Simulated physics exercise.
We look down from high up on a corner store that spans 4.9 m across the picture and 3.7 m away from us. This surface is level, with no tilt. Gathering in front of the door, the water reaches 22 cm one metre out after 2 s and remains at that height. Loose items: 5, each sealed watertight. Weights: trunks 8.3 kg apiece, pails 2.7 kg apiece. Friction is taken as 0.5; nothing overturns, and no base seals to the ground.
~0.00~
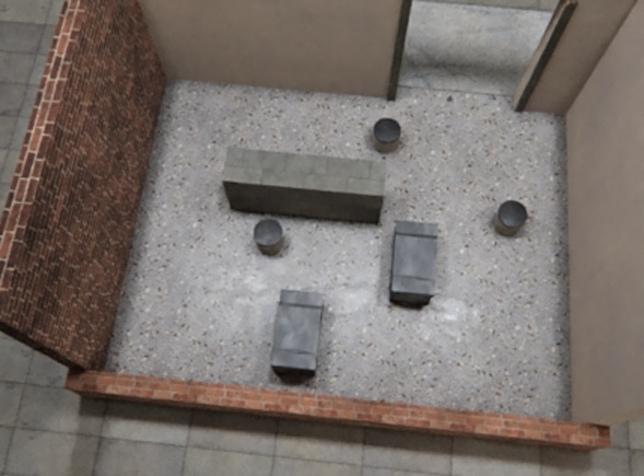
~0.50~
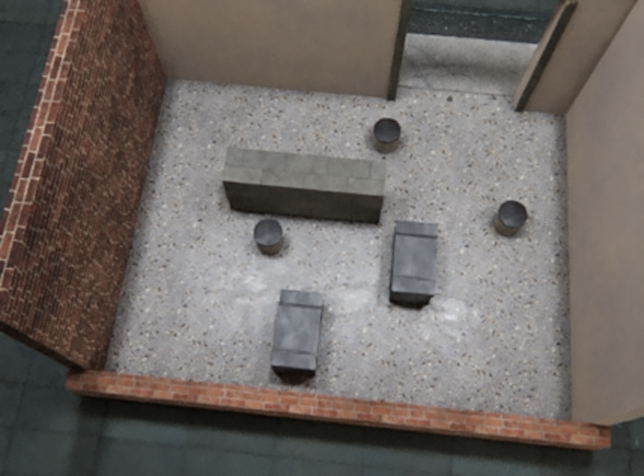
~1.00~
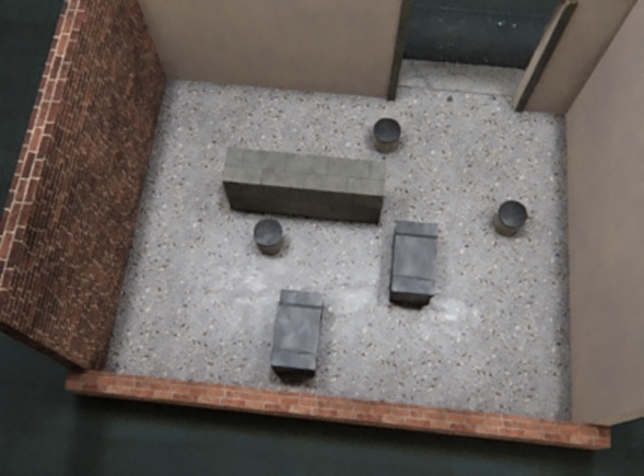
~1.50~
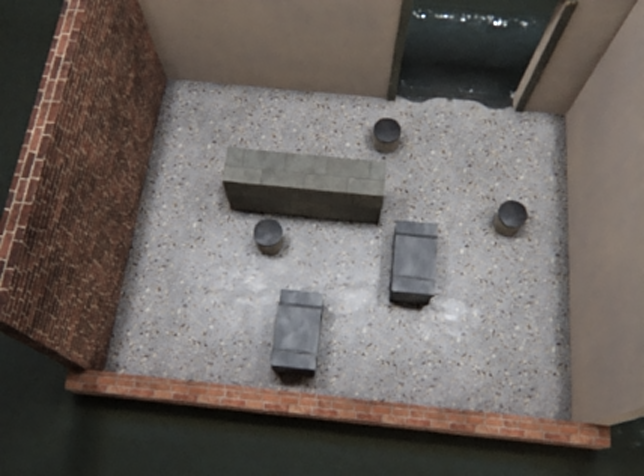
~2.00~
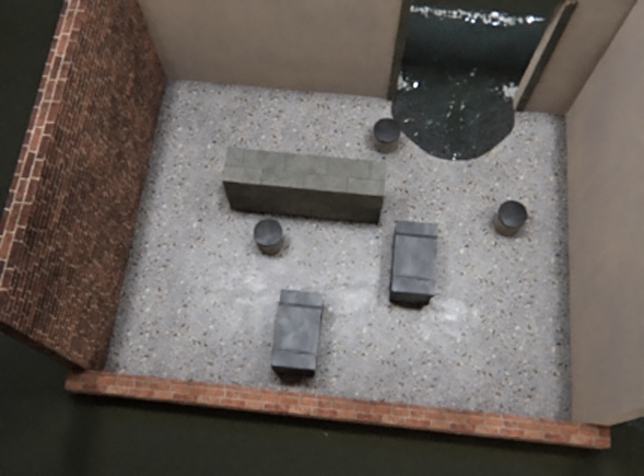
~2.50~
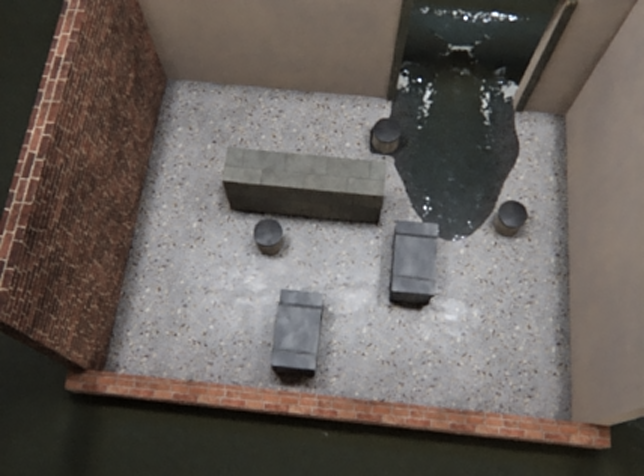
A small walled room with a counter, two trunks and three pails stayed still as dark water covered the ground outside, then came through the doorway and spread across the floor between the pails.
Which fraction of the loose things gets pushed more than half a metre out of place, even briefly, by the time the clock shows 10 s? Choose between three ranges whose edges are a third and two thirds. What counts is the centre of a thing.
The range is the highest, two thirds or more.
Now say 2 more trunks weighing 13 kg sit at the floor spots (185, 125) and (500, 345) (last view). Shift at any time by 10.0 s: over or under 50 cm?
Well, the first one stays under the mark, and the second tops the mark.
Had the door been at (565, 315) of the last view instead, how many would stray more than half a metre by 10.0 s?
Then 4.
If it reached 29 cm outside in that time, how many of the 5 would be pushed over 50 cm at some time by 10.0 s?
That would make 5 of them.
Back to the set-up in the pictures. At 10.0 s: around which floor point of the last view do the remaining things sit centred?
(273, 219).
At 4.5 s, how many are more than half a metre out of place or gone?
My count gives 3.
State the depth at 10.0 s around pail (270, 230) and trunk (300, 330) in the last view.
5 and 10 cm.
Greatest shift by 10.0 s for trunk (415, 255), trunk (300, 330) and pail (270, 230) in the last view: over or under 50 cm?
Taking them in turn, the first is beyond the limit, the second beyond the limit and the third within the limit.
After 3.5 s 1 of 5 are over 50 cm from their spots; 0 afloat.
After 4.5 s 3 of 5 are over 50 cm from their spots; 2 afloat.
After 7.0 s 4 of 5 are over 50 cm from their spots; 2 afloat.
After 10.0 s 4 of 5 are over 50 cm from their spots, and 4 have been at some point; 5 afloat.
